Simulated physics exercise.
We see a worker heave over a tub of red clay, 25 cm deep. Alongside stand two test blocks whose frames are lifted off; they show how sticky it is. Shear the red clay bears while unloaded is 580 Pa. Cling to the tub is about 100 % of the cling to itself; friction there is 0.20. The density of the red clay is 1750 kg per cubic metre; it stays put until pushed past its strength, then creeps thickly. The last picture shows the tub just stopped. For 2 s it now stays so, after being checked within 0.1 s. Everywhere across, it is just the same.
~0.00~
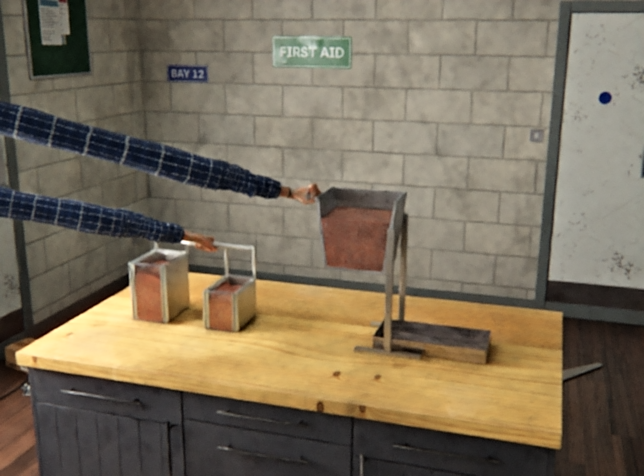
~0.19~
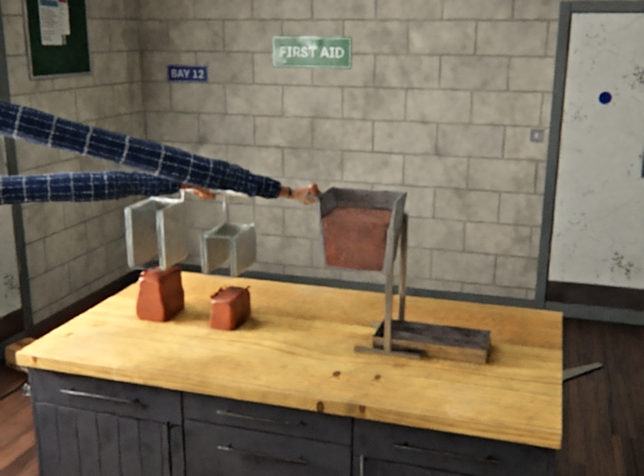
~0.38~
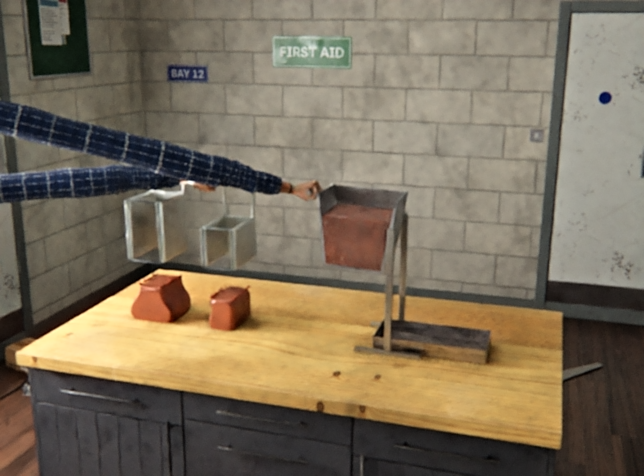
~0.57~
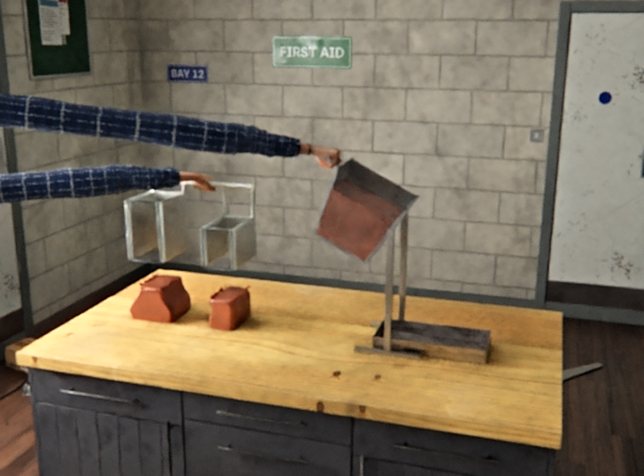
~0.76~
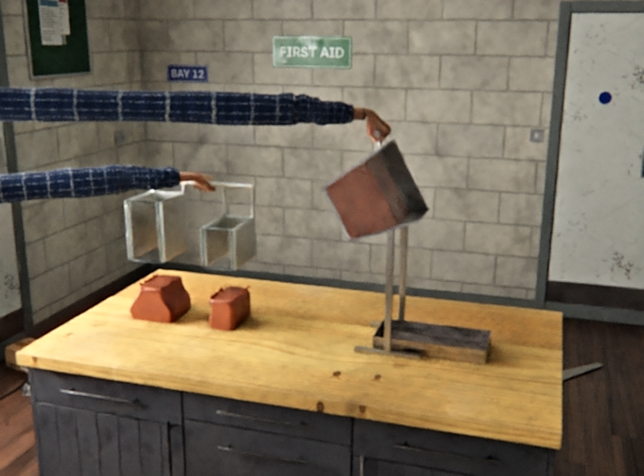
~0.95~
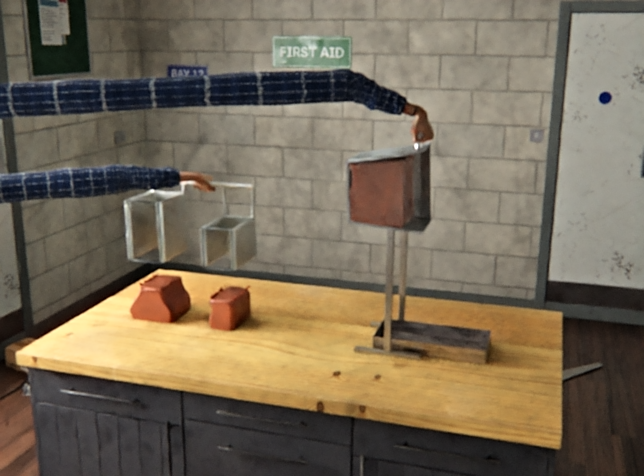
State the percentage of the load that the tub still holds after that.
The tub still holds roughly 69 %.
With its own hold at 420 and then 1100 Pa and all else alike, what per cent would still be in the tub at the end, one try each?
First try roughly 60 per cent, second try roughly 100 per cent.
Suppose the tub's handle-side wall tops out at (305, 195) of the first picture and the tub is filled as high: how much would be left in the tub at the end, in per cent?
That would leave about 50 % in the tub.
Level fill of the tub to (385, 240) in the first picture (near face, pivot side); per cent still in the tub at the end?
Around 100 per cent.
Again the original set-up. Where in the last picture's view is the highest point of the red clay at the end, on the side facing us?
Peak location: Approx. (386, 188).
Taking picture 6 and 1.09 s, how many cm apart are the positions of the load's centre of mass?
4 cm.
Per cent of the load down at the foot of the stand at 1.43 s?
About 0 %.
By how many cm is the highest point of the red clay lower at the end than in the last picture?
Roughly 9 cm.
After 1.09 s, the tub is at 87 degrees and holds 100 %.
After 1.26 s, the tub is at 87 degrees and holds 84 %.
After 1.43 s, the tub is at 87 degrees and holds 69 %.
After 1.60 s, the tub is at 87 degrees and holds 69 %.
After 2.95 s, at the end, the tub is at 87 degrees and holds 69 %.
